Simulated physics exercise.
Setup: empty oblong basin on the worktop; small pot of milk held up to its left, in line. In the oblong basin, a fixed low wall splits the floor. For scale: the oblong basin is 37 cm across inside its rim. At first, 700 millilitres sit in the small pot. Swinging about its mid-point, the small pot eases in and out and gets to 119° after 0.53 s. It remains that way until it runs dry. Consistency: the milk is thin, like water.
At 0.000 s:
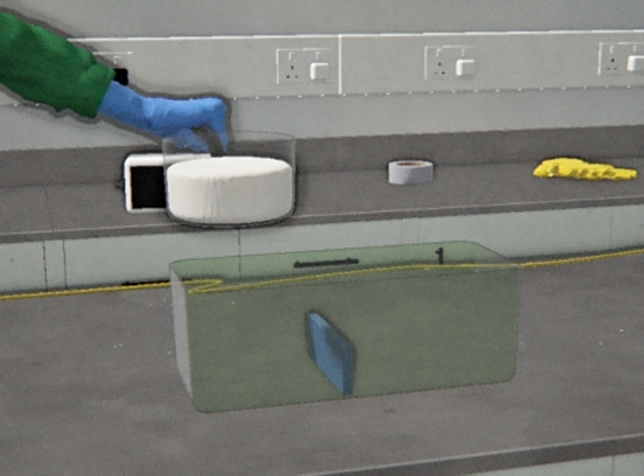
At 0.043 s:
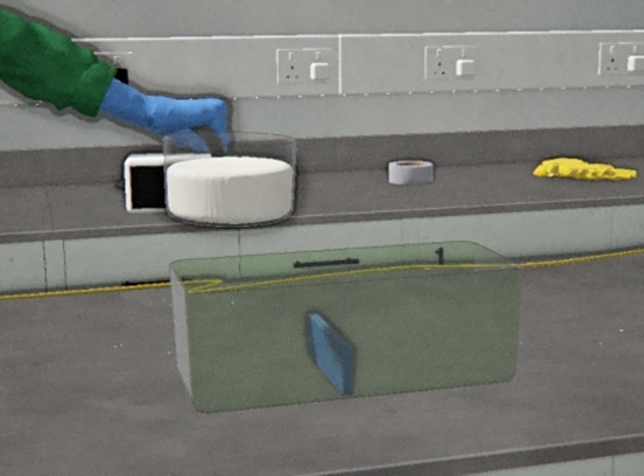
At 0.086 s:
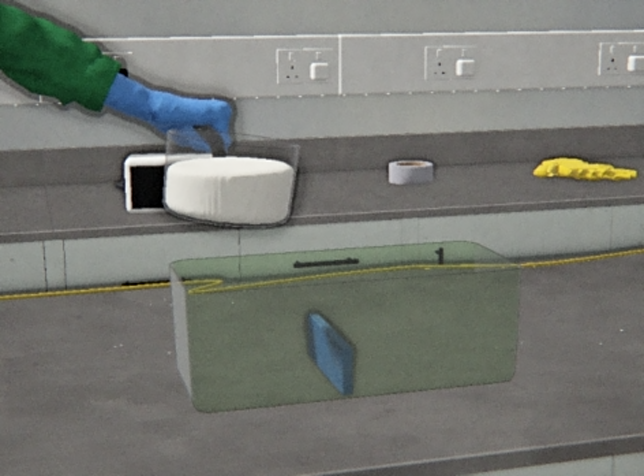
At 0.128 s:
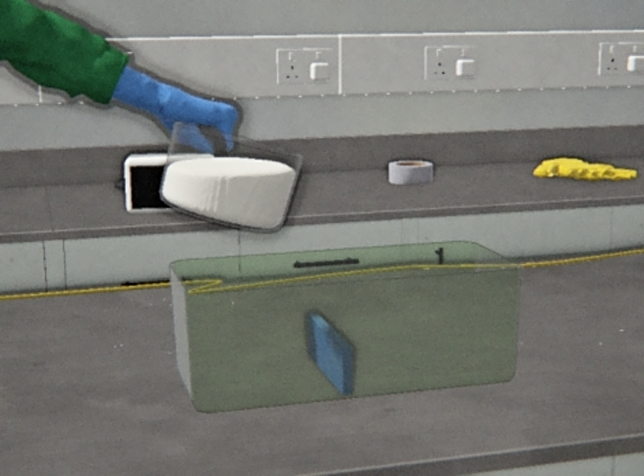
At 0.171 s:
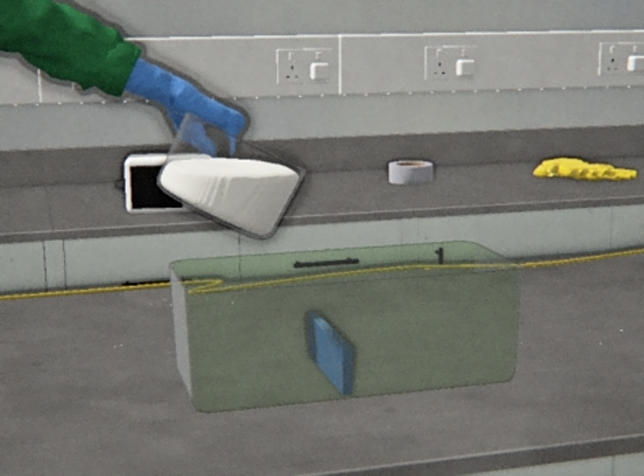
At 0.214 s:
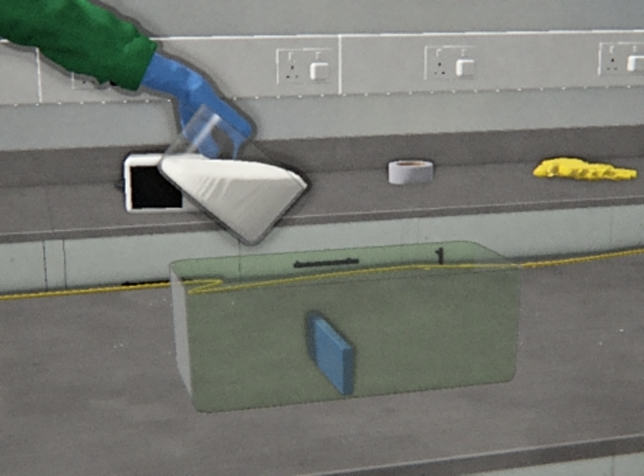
Gloved hand tilting a small clear pot of white milk steadily to the right above a see-through green oblong basin.
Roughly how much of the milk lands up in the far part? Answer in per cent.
Around 34 %.
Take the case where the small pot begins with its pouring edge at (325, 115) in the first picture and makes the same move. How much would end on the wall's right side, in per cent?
80 %.
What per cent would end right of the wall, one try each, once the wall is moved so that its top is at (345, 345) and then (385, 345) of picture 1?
First try about 30 %, second try about 25 %.
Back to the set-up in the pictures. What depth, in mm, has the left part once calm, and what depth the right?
The left side settles near 20 mm and the right side near 8 mm.
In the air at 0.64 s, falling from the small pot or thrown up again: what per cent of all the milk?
About 3 % of the total.
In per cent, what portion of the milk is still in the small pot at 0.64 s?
Around 2 in a hundred is still there.
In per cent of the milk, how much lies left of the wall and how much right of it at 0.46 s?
Roughly 28 sits left and 24 sits right.
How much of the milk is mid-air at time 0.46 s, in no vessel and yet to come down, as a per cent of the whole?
28 %.
By 0.46 s the tilt is 114° and 19 per cent is still to pour, 29 is left of the wall and 24 right of it.
By 0.64 s the tilt is 119° and 2 per cent is still to pour, 62 is left of the wall and 32 right of it.
By 0.83 s the tilt is 119° and 0 per cent is still to pour, 64 is left of the wall and 33 right of it.
By 1.03 s the tilt is 119° and 0 per cent is still to pour, 65 is left of the wall and 34 right of it.
At rest 65 per cent lies left of the wall, 34 right of it and 2 outside.
